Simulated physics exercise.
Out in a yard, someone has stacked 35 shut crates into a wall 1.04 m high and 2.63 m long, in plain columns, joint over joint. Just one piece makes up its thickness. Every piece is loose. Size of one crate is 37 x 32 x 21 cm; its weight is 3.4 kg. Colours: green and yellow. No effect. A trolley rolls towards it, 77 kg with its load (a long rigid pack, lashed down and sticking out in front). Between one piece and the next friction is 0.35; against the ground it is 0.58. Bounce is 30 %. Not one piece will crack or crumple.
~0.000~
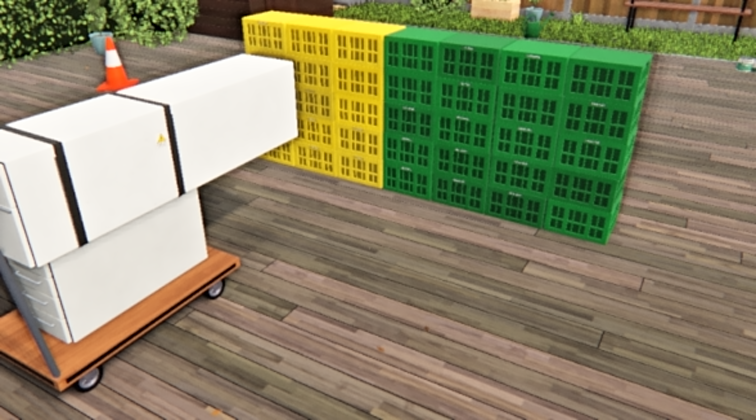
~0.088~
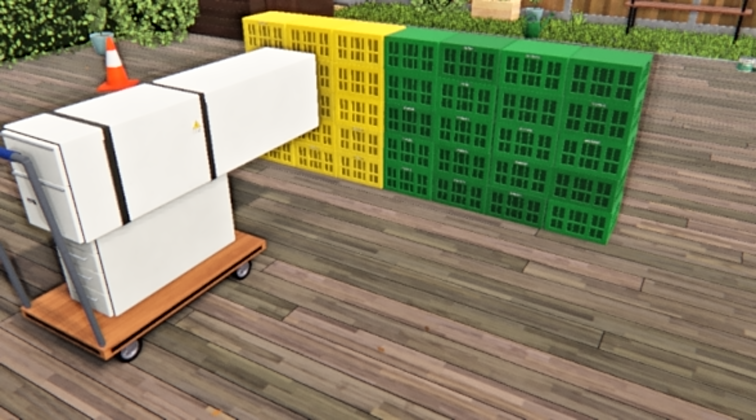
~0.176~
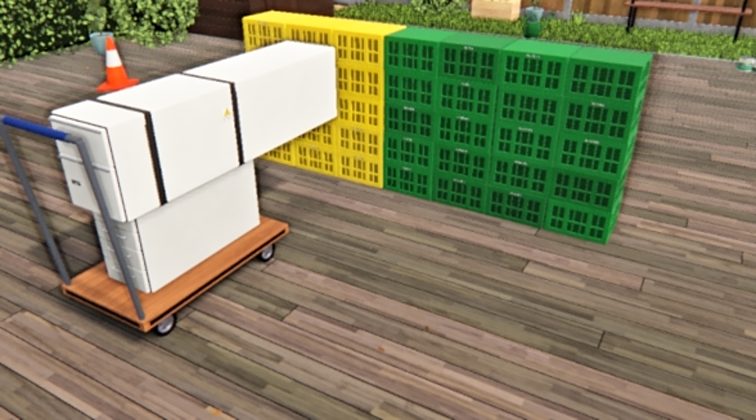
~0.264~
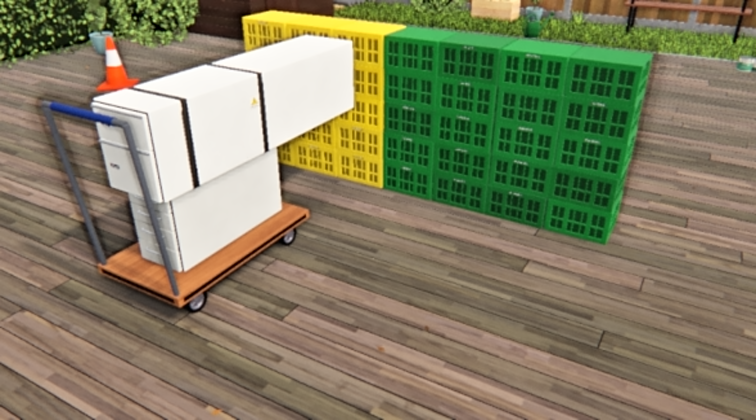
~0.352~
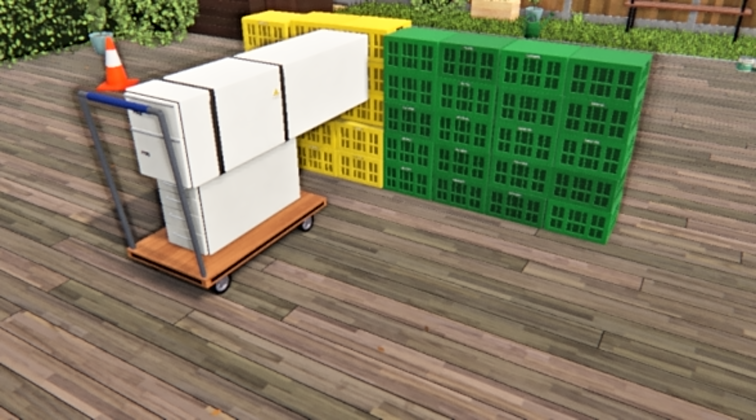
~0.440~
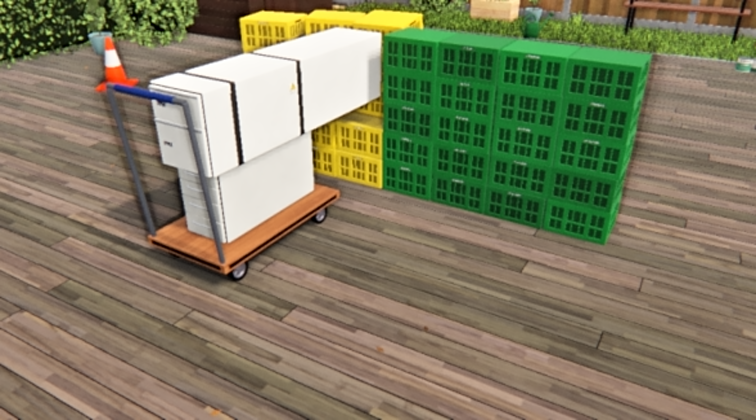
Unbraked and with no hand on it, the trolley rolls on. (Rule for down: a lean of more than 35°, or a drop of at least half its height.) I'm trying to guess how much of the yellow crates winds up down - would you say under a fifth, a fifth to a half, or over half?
I'd say a fifth to a half.
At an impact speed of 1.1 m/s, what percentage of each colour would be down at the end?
The green would finish 0 in a hundred down, the yellow 60 in a hundred.
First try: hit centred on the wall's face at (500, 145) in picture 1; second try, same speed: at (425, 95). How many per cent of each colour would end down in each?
Down by colour - green: 40%, then 30%; yellow: 0%, then 0%.
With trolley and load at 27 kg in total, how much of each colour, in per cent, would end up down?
The split would be green 0, then yellow 40 per cent.
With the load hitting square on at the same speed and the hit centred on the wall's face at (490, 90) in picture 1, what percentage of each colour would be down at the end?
For green it's 30 per cent, for yellow 0 per cent.
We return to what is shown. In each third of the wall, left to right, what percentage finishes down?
Per cent - left 30, middle 20, right 0.
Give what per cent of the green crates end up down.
Green share down - 0 in a hundred.
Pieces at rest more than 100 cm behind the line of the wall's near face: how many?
About 4 pieces.
After 0.60 s, load 45 cm past the wall's line, still rolling; 5 of the 15 yellow crates down (5 of 35 in all colours); top yellow crate 17° from how it stood, 10 cm lower.
After 0.90 s, load 86 cm past the wall's line, still rolling; 6 of the 15 yellow crates down (6 of 35 in all colours); top yellow crate 49° from how it stood, 66 cm lower.
After 1.36 s, load 1.21 m past the wall's line, still rolling; 6 of the 15 yellow crates down (6 of 35 in all colours); top yellow crate 64° from how it stood, 71 cm lower.
In the end (2.8 s), load 1.27 m past the wall's line, stopped; 6 of the 15 yellow crates down (6 of 35 in all colours); top yellow crate 84 cm lower; top green crate unmoved. That is 40 per cent. From the last view, middles, top yellow crate near (509, 75), top green crate near (421, 51).
